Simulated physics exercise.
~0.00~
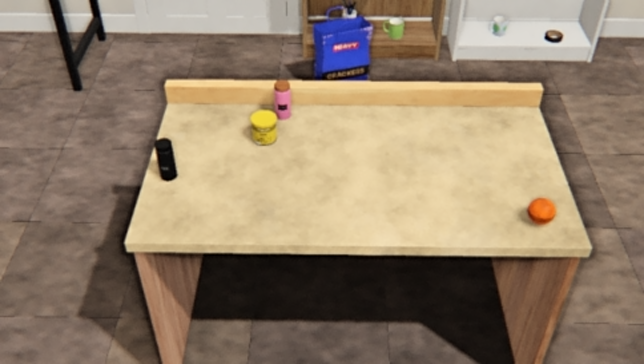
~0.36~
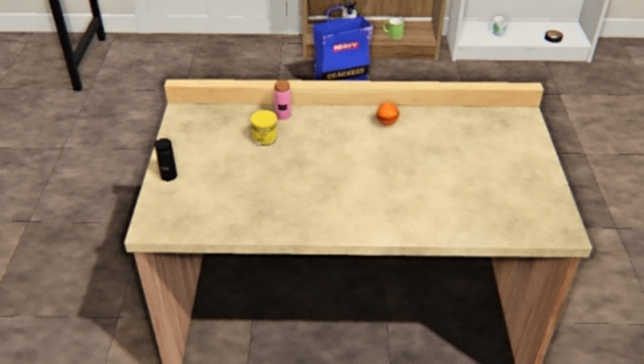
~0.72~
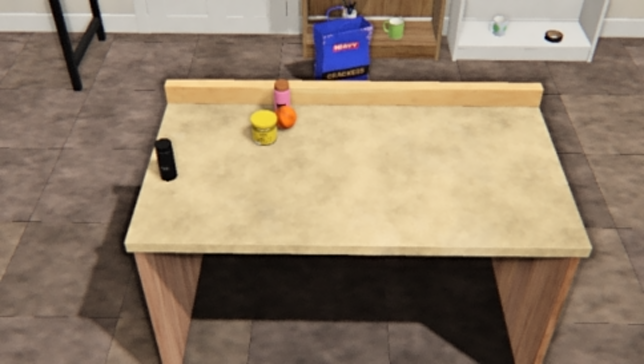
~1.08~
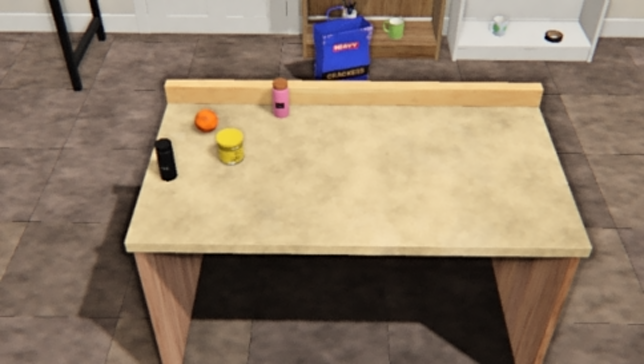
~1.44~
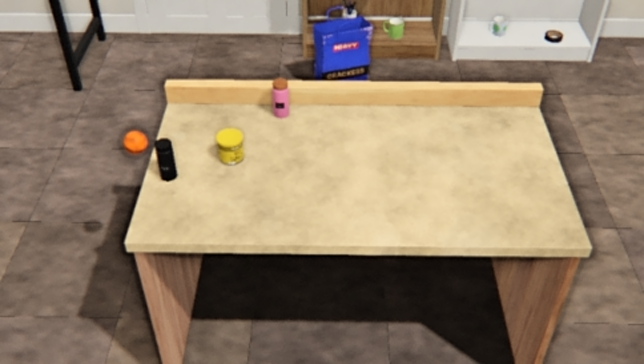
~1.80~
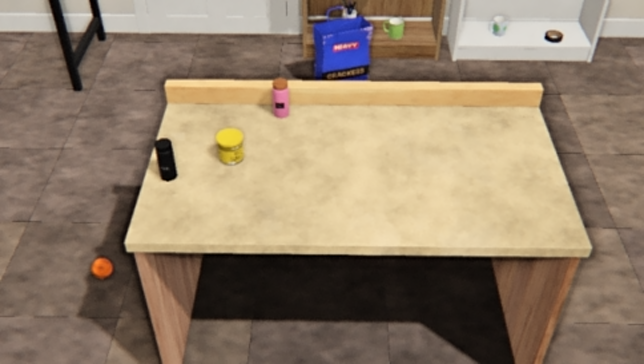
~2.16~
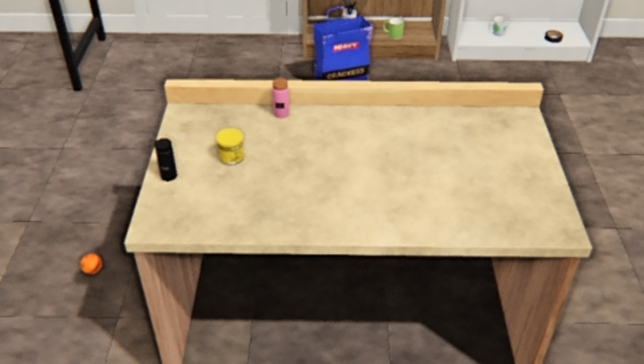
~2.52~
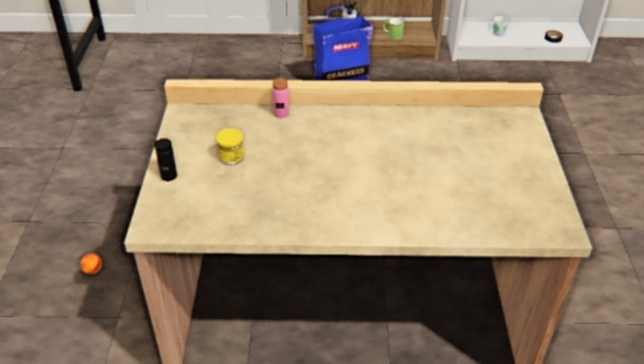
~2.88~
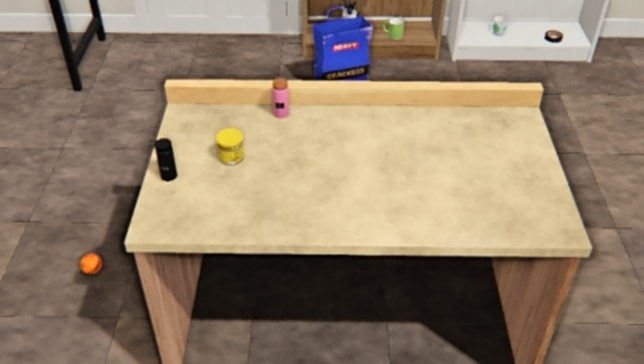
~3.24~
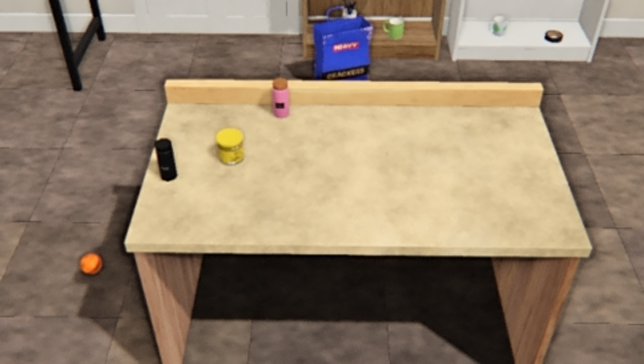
On a table, an orange ball rolls left, nudges a yellow tin, and drops to the floor.
